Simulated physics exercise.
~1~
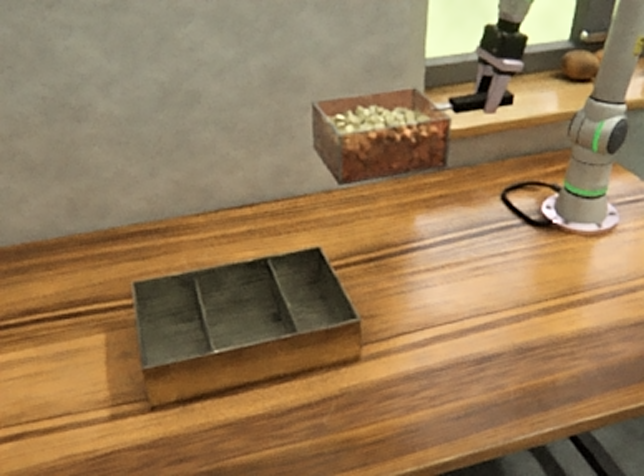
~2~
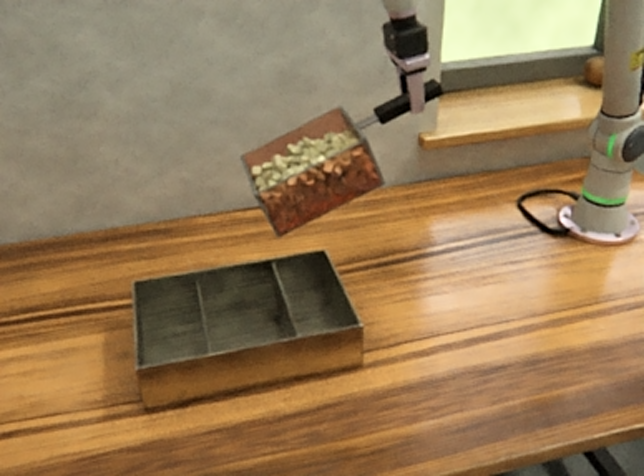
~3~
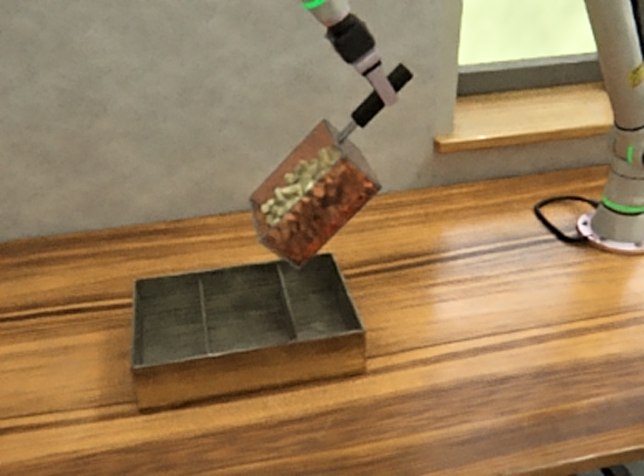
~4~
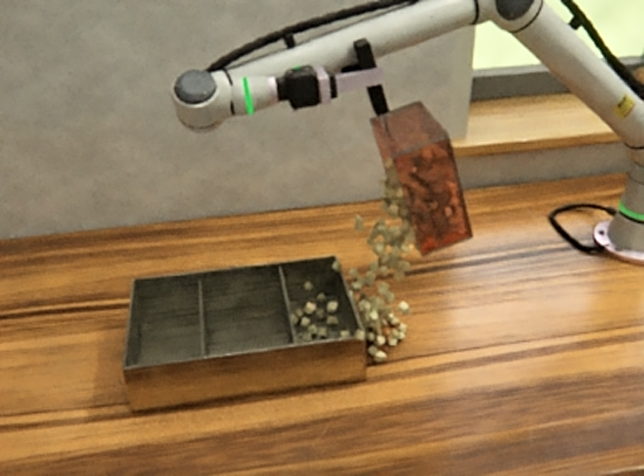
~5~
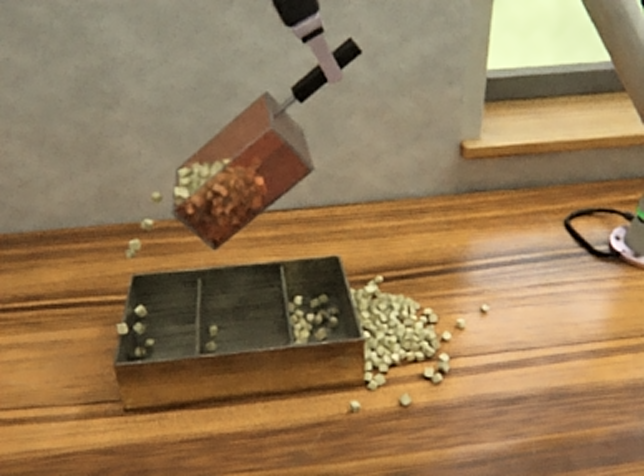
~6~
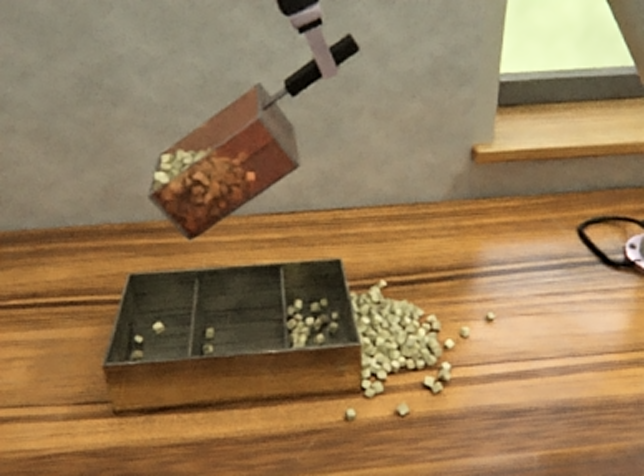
A robot arm tips a box of pale cubes, spilling many beside a divided tray.
